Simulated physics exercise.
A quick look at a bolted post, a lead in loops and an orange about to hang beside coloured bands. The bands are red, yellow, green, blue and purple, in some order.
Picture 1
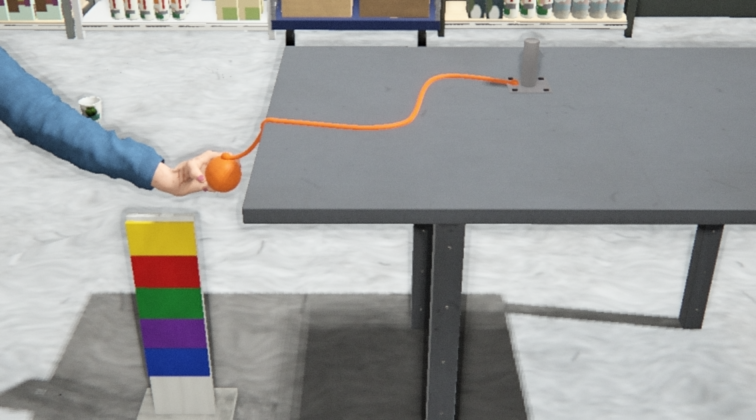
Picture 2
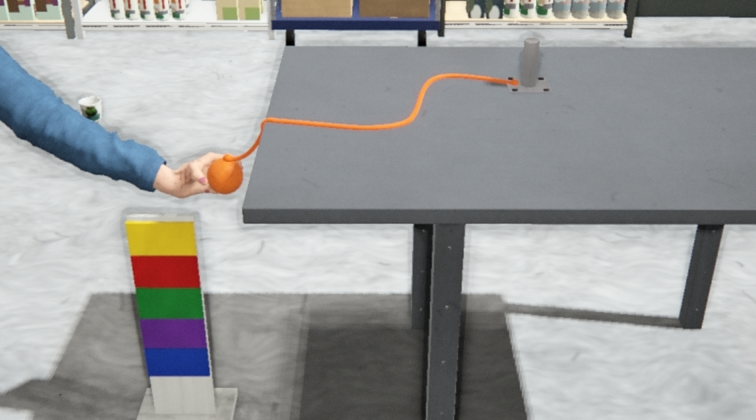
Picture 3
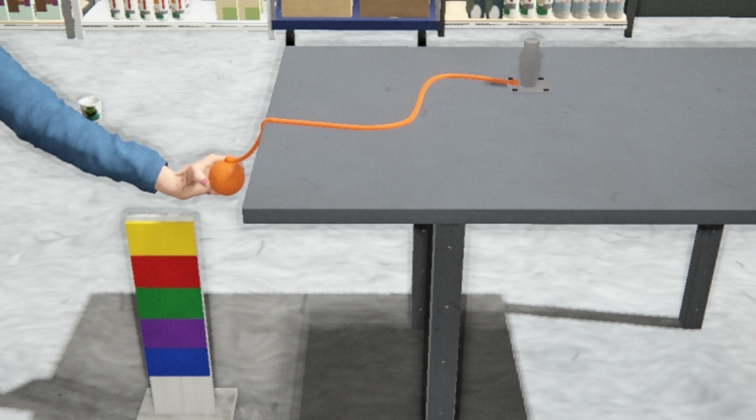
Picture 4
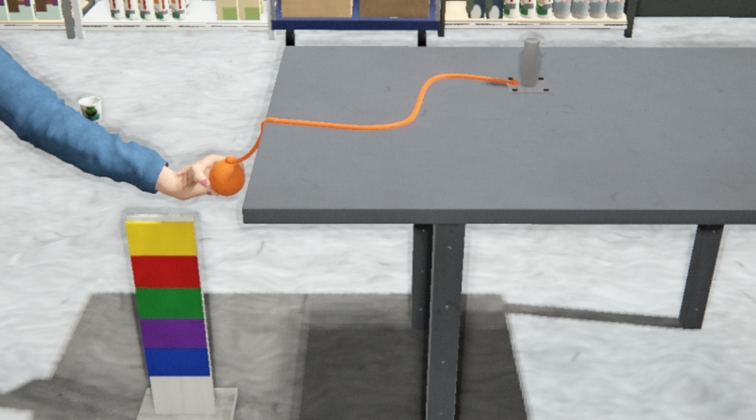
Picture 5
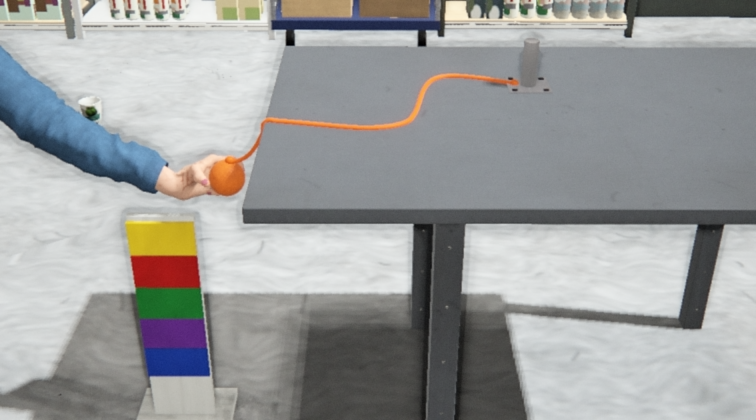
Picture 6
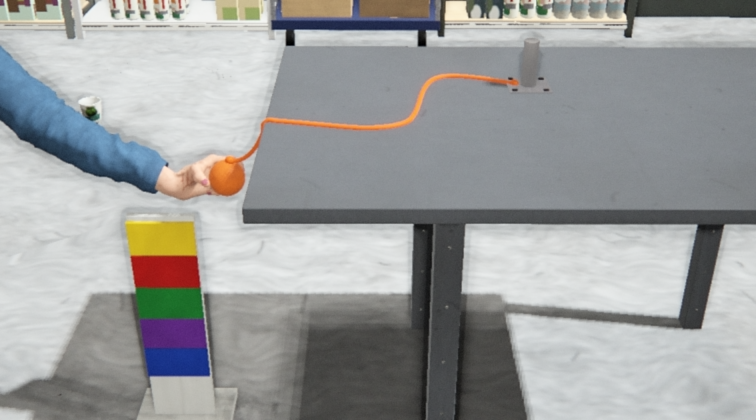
An arm in a blue sleeve reaches in from the left, its hand at an orange ball beside a dark grey table, seen from slightly above in a bright room with shelves behind. An orange cord winds from the ball across the tabletop to a grey cylinder, and an upright strip banded yellow, red, green, purple and blue stands below the hand. The ball shifts down very slightly at first, then everything stays still, the camera included.
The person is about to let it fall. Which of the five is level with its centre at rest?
Its middle rests at the red band.
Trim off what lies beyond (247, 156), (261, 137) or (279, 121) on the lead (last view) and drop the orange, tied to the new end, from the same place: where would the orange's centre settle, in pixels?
Try by try, around (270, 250), (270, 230) and (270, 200).
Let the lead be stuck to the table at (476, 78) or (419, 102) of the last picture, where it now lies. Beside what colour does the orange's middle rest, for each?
Taking them in turn: Red; yellow.
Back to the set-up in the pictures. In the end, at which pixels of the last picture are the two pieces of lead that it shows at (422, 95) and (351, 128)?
At (389, 98), then (267, 119).
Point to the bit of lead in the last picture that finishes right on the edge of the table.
That spot is around (358, 128).
Soon after, orange near (262, 251); level with red.
After that, orange near (271, 261); level with red.
In the end, orange near (272, 264); level with red. The red one.
